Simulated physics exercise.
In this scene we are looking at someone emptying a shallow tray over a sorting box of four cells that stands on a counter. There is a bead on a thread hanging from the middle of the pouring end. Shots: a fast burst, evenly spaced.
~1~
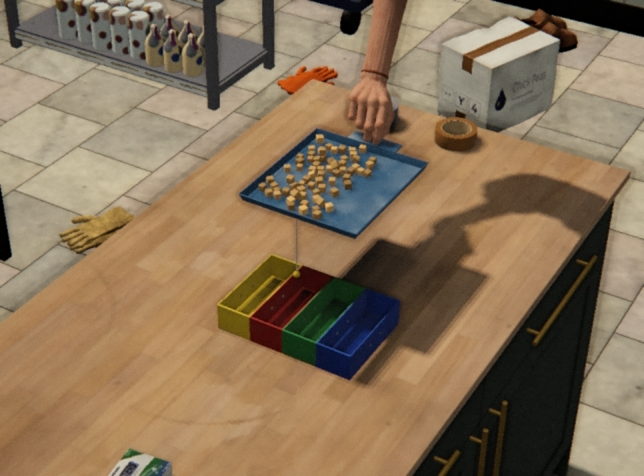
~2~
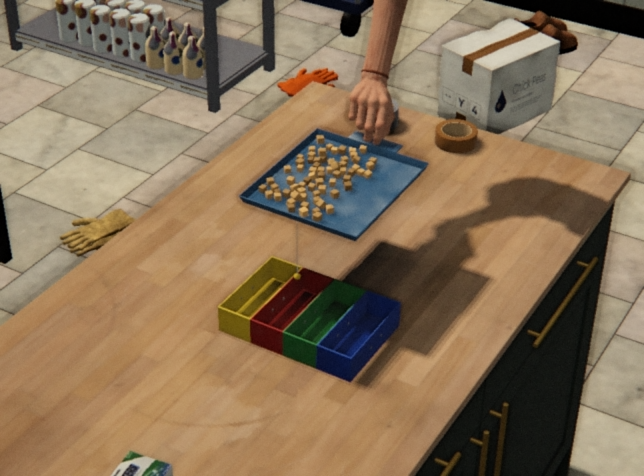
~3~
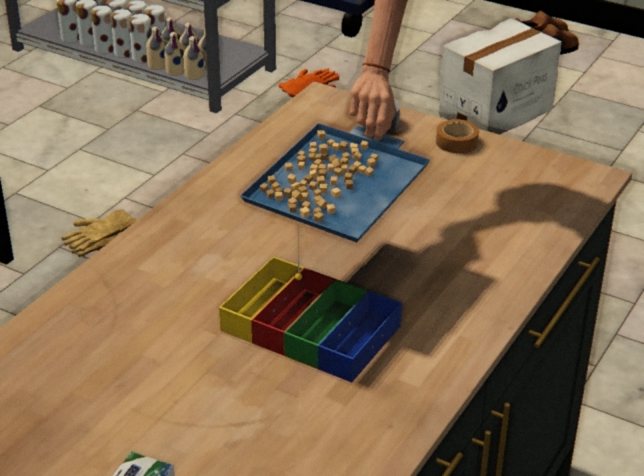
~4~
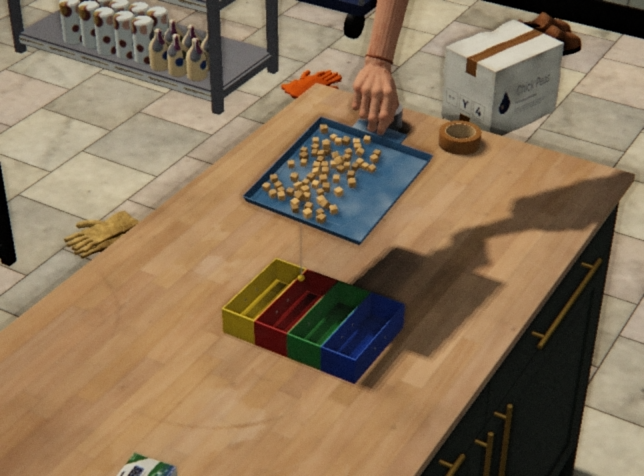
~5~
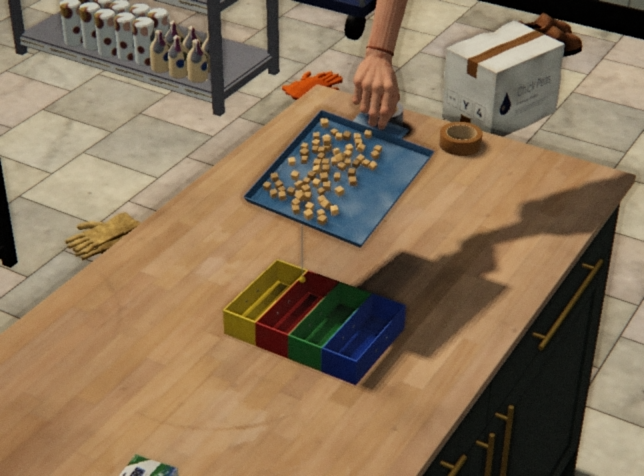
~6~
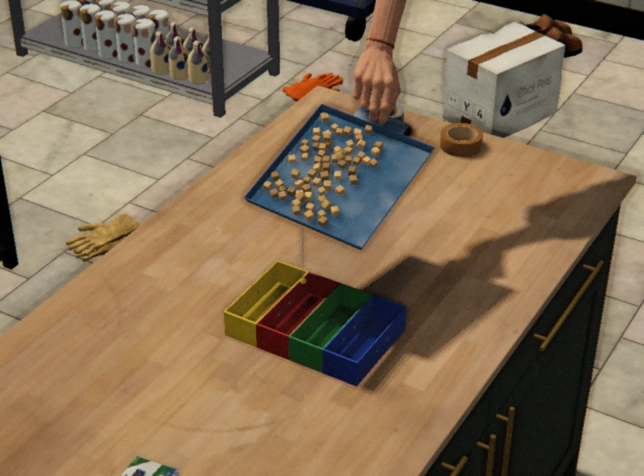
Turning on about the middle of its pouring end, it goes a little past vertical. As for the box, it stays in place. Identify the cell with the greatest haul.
Greatest haul: Green.
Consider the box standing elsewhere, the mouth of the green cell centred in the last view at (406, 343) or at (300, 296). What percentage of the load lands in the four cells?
About 70 in a hundred, then about 60 in a hundred.
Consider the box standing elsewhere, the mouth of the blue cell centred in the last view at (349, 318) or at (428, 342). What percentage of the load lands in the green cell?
In turn 30 and 0 in a hundred.
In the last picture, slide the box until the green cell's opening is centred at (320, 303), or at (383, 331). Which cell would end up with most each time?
First place: Blue; second place: Red.
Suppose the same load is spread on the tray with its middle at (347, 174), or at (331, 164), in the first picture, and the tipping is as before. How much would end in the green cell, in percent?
50 per cent for the first try, 50 per cent for the second.
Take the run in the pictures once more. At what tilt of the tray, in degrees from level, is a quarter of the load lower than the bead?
Around 70° at that moment.
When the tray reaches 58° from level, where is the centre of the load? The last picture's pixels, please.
Look about (333, 226) in the last picture.
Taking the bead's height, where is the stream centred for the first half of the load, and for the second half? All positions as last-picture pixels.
About (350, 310) to begin with, then about (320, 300).
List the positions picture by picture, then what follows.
Corners of the pouring end (243, 193) and (355, 232), level; middle of the load (321, 175), small wooden cubes; bead on its thread (297, 274); yellow cell (234, 320); red cell (266, 333); green cell (299, 346); blue cell (333, 359), in the first picture.
Corners of the pouring end (243, 195) and (356, 234), level; middle of the load (322, 176), in the second picture.
Corners of the pouring end (244, 195) and (357, 236), tipped barely, lowest at the right corner; middle of the load (323, 174), in the third picture.
Corners of the pouring end (247, 195) and (359, 239), tipped a little, lowest at the right corner; middle of the load (325, 172), in the fourth picture.
Corners of the pouring end (247, 196) and (360, 242), tipped a little, lowest at the right corner; middle of the load (326, 169), in the fifth picture.
Corners of the pouring end (248, 196) and (361, 245), tipped clearly, lowest at the right corner; middle of the load (327, 167); yellow cell (241, 327); red cell (273, 339); green cell (306, 352); blue cell (340, 365), in the sixth picture.
Just after the last frame, tray tipped steeply; the larger part on the tray; just a few in the blue cell; about a tenth falling or outside the box.
A moment on, tray tipped right over; roughly a third on the tray; roughly a quarter in the blue cell; about a tenth in the green cell; just a few in the red cell; roughly a quarter falling or outside the box.
Further on, tray tipped past a quarter turn; roughly half in the green cell; roughly a quarter in the blue cell; roughly a quarter in the red cell; just a few in the yellow cell.
When it is over, tray tipped past a quarter turn; roughly half in the green cell; roughly a quarter in the blue cell; roughly a quarter in the red cell; just a few in the yellow cell.
